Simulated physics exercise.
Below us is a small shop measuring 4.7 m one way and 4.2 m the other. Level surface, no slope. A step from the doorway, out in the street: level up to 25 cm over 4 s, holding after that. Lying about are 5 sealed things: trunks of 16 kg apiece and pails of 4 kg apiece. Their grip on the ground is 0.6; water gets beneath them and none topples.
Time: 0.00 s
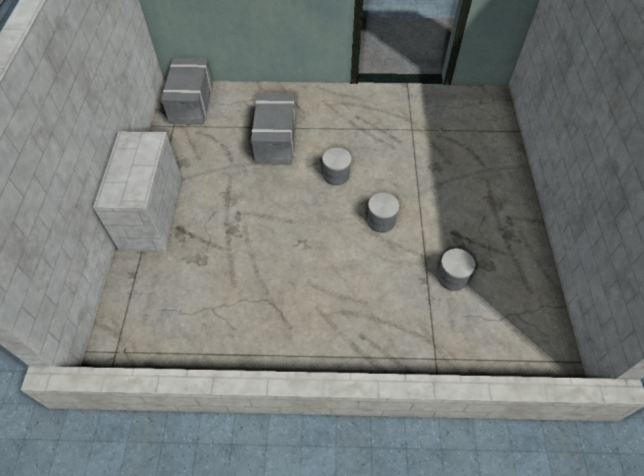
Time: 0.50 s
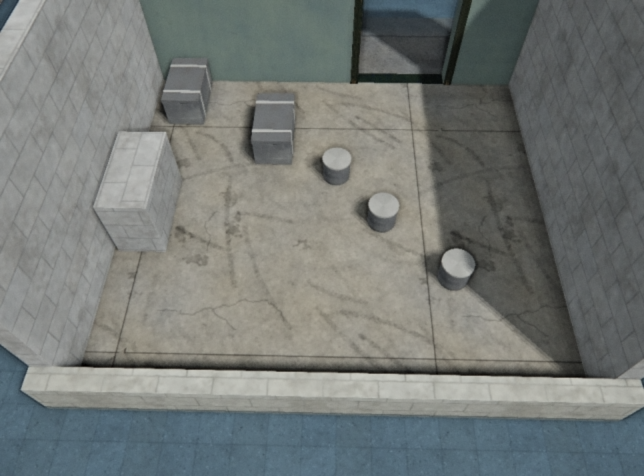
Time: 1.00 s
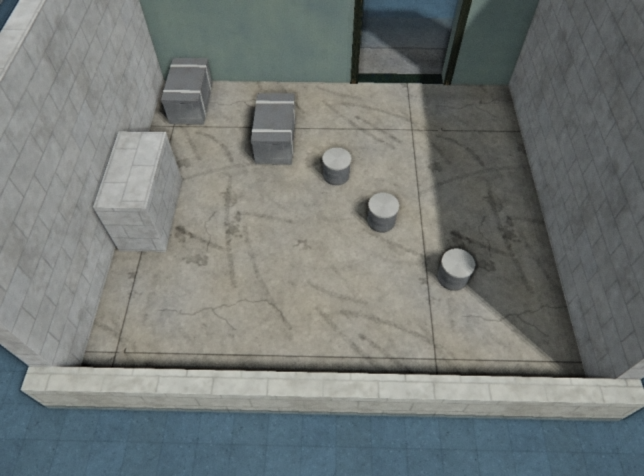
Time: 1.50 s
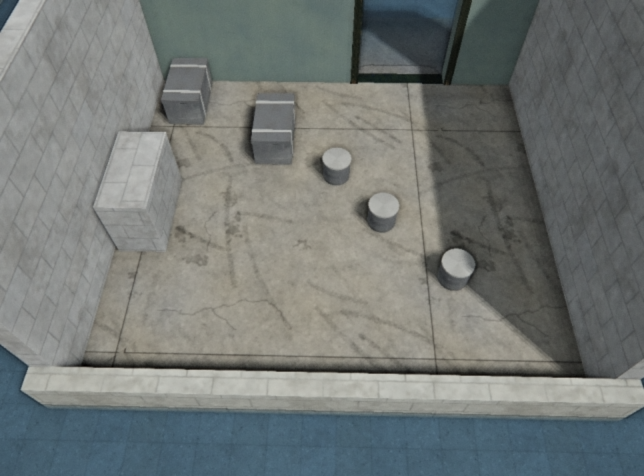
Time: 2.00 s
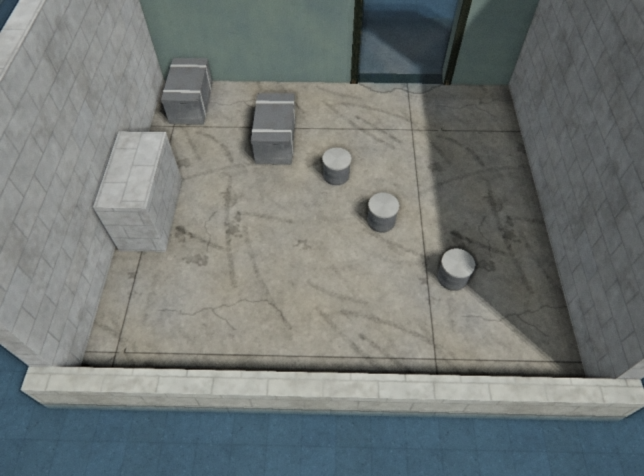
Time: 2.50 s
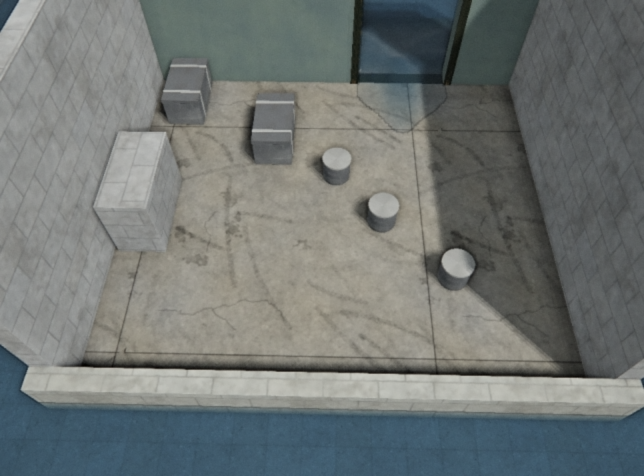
Blue water rising outside a walled room, then seeping through the doorway onto the concrete floor, the boxes and cylinders staying still.
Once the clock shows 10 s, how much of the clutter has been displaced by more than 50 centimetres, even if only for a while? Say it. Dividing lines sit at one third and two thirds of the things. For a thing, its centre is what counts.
I'd predict that a third up to two thirds of the things get moved that far.
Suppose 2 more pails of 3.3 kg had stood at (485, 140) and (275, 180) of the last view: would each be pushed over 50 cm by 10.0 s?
Order as asked: Farther and not as far.
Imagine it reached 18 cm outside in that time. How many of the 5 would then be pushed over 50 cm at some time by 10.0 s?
The answer would then be 3.
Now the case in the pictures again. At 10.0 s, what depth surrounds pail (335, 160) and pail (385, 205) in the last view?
Depth approx. 16 cm / 11 cm.
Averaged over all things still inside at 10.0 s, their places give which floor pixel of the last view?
Around (243, 227).
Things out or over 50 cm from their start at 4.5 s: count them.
0 in all.
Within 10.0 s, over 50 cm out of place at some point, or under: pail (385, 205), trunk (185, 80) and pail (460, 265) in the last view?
Same order as the question: Greater, smaller, greater.
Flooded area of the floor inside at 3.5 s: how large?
Wet: Near 4.0 m2.
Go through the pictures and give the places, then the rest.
In the first frame, a trunk at (273, 116) rests on the ground; a pail at (459, 263) rests on the ground; 0.0 m2 under water; 0 of 5 have shifted.
In the second frame, a trunk at (273, 116) rests on the ground; a pail at (459, 263) rests on the ground; water covers 0.0 m2; 0 of 5 have shifted.
In the third frame, a trunk at (273, 116) rests on the ground; a pail at (459, 263) rests on the ground; water covers 0.0 m2; 0 of 5 have shifted.
In the fourth frame, a trunk at (273, 116) rests on the ground; a pail at (459, 263) rests on the ground; 0.0 m2 under water; 0 of 5 have shifted.
In the fifth frame, a trunk at (273, 116) rests on the ground; a pail at (459, 263), on the bottom; 0.1 m2 under water; 0 of 5 have shifted.
In the sixth frame, a trunk at (273, 116), on the bottom; a pail at (459, 263), on the bottom; 0.7 m2 under water; 0 of 5 have shifted.
After 3.5 s 0 of 5 are over 50 cm from their spots; 0 afloat.
After 4.5 s 0 of 5 are over 50 cm from their spots; 0 afloat.
After 7.0 s 3 of 5 are over 50 cm from their spots; 2 afloat.
After 10.0 s 3 of 5 are over 50 cm from their spots, and 3 have been at some point; 3 afloat.
